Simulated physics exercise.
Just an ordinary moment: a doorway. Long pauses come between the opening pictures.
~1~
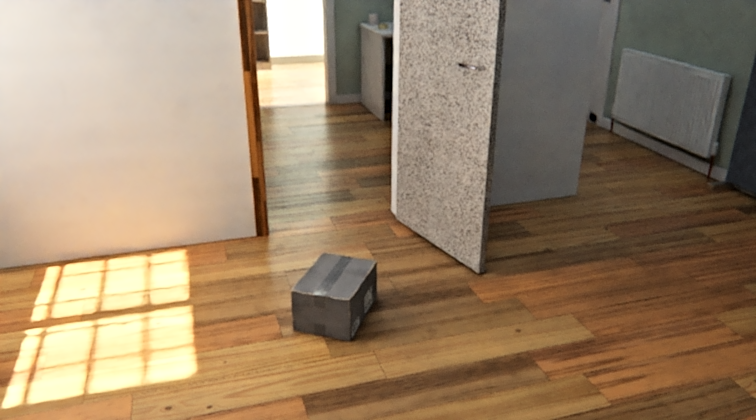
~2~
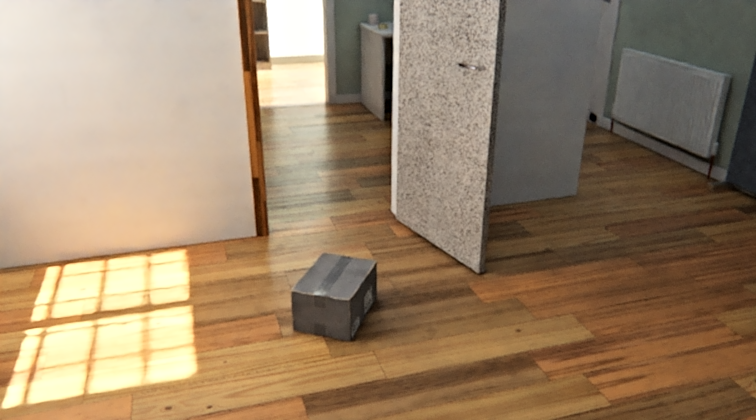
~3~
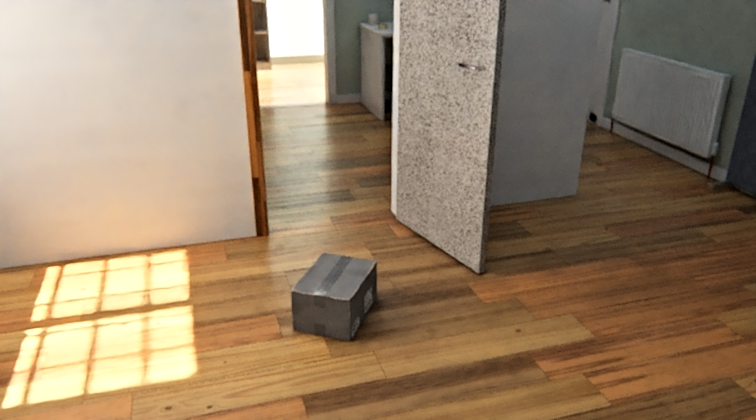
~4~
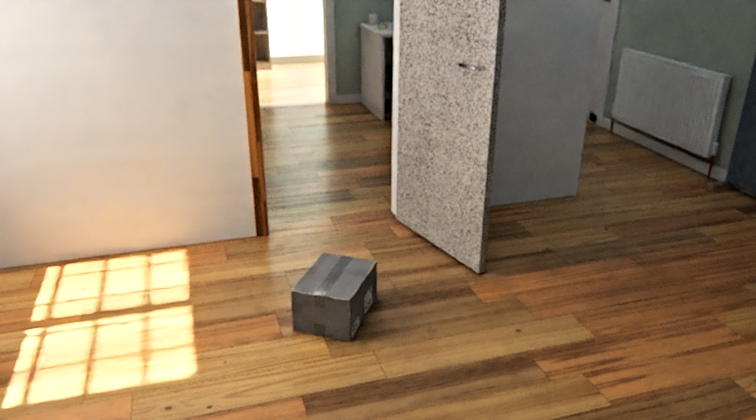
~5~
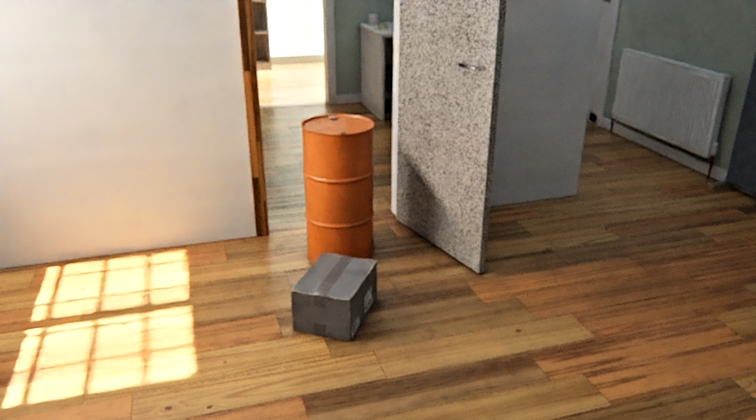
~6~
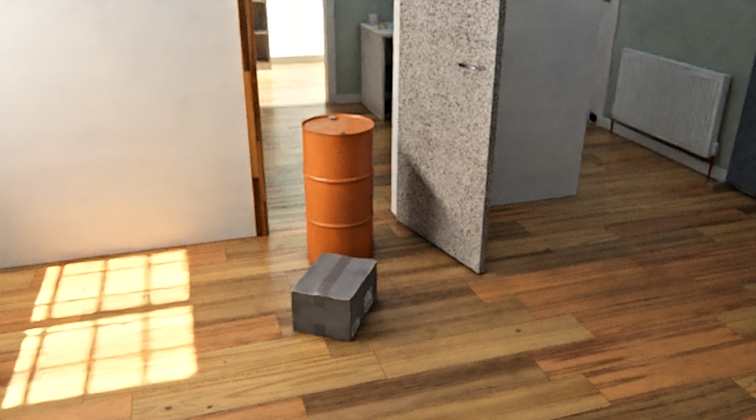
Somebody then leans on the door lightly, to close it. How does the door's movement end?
The door is stopped partway.
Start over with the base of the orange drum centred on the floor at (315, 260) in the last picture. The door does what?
Then it jams.
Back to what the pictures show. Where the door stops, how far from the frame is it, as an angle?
Angle: About 55°.
Then, 0.60 s on from there, open by 93°.
Then, 1.00 s on from there, open by 76°.
Then, 1.30 s on from there, open by 62°.
In the end, open by 56°; both unmoved. At the end, from the last picture's camera, orange drum near (336, 191).
